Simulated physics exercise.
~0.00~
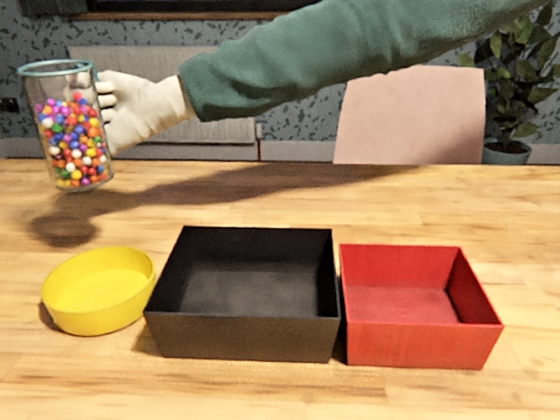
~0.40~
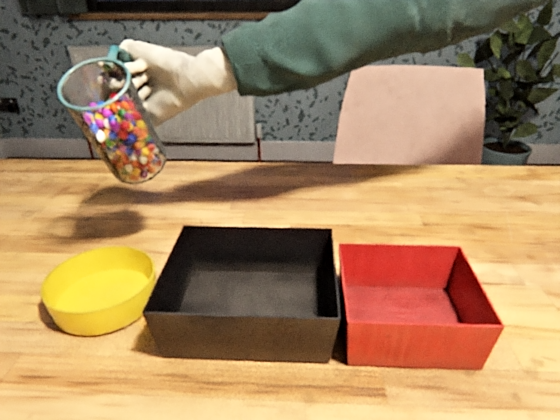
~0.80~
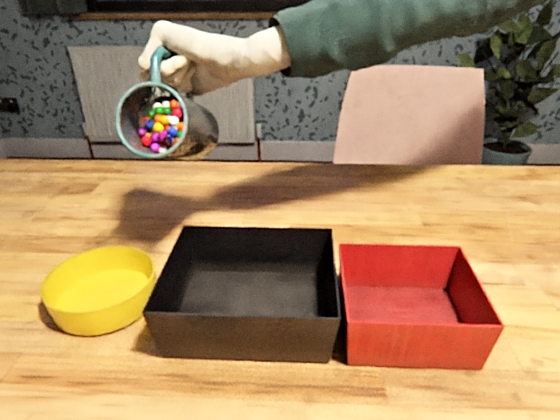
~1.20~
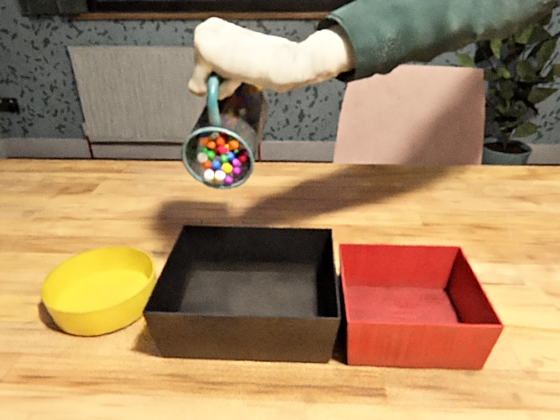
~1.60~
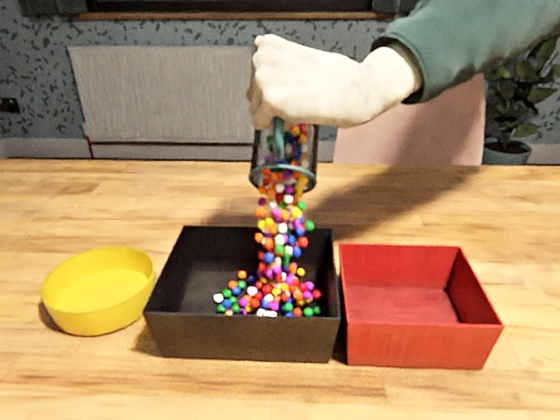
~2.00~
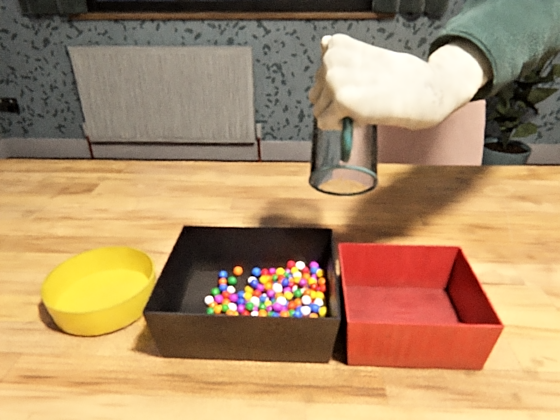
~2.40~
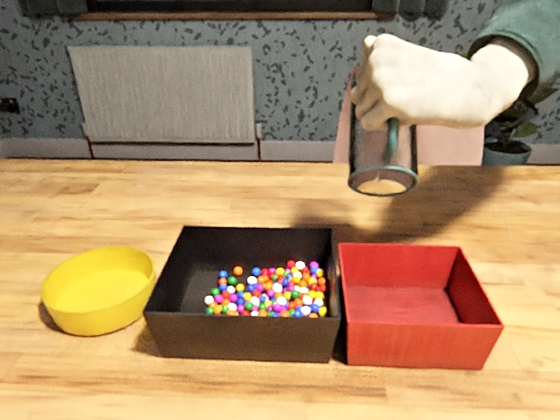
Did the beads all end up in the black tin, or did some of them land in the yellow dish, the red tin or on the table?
The beads all ended up in the black tin. The yellow dish and the red tin stayed empty, and none landed on the table.
